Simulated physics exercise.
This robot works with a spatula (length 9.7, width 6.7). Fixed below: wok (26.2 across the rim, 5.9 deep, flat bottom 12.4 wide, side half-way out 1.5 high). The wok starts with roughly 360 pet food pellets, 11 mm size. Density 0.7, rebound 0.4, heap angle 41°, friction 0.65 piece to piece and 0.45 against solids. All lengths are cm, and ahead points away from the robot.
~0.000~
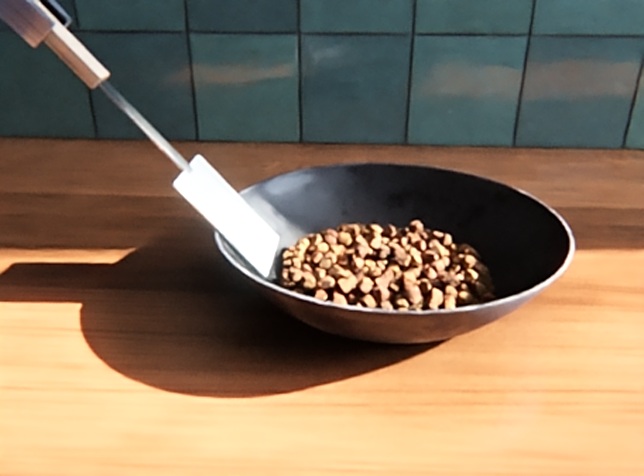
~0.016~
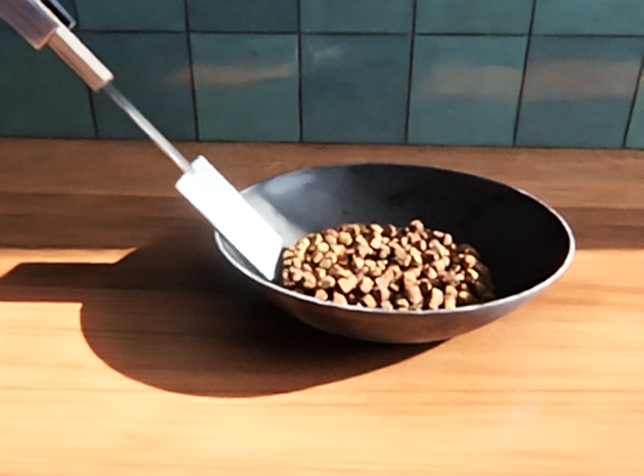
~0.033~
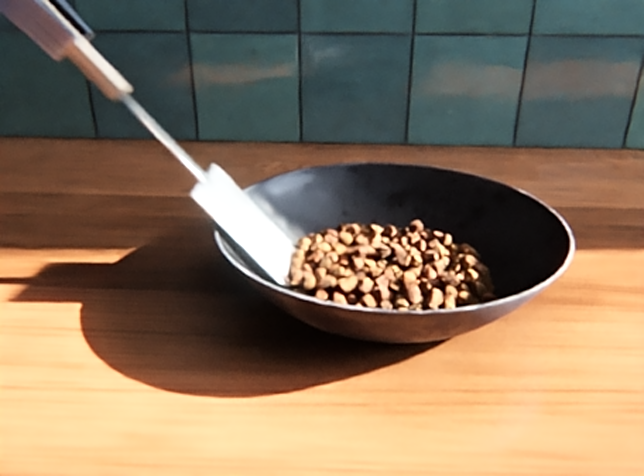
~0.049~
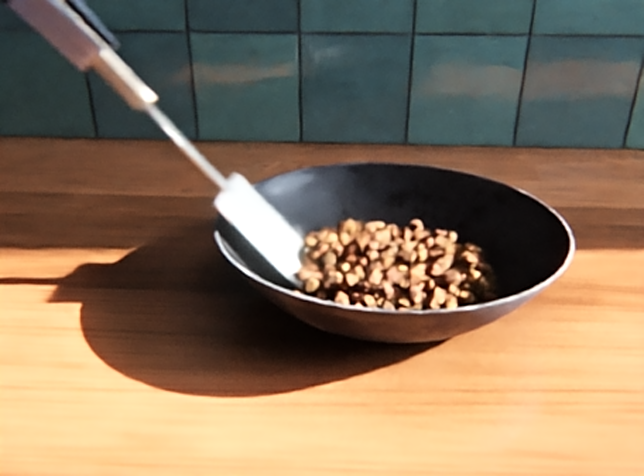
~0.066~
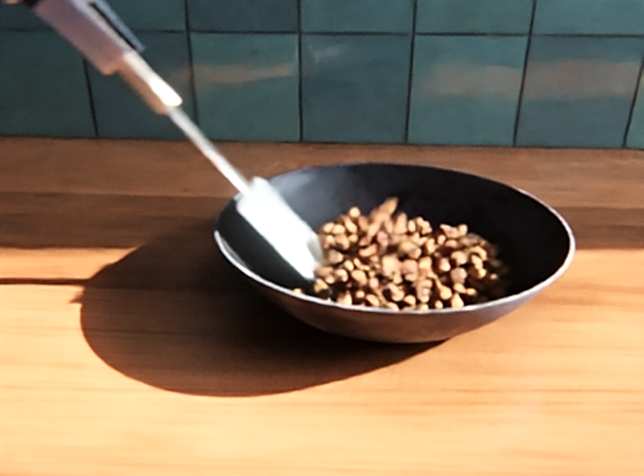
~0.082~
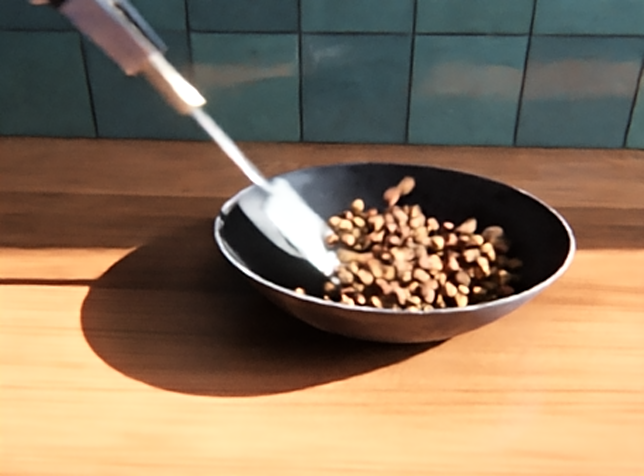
On a wooden counter before teal tiles, a robot arm holds a spatula at the left inside of a dark wok of brown pellets, then slides it rightward into the heap, pushing the pellets right and tossing a few upward.
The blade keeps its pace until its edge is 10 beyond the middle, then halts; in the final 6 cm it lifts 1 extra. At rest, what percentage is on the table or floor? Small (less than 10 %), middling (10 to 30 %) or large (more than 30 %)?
On the table or floor the share is large, more than 30 %.
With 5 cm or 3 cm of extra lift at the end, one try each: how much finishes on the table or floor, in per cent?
Some 30 and 35 per cent.
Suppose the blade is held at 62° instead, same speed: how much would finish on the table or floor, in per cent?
In that case some 45 per cent.
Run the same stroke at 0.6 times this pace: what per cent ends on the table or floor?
About 30 per cent.
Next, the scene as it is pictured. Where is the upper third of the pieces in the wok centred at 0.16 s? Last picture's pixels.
Around (496, 241).
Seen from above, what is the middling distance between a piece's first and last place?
Roughly 8 cm.
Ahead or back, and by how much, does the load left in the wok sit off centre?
Some 2.5 cm ahead.
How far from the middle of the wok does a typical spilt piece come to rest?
About 28 cm.
After 0.12 s, sloping 49°, highest piece 9 above the table; 364 in the wok.
After 0.16 s, sloping 49°, highest piece 10 above the table; 362 in the wok, 2 on the blade or in flight.
After 0.38 s, sloping 49°, highest piece 16 above the table; 212 in the wok, 42 on the table or floor, 110 on the blade or in flight.
After 1.43 s, sloping 49°, highest piece 4 above the table; 212 in the wok, 152 on the table or floor.
At rest, 212 in the wok, 152 on the table or floor. That is 42 % on the table or floor.
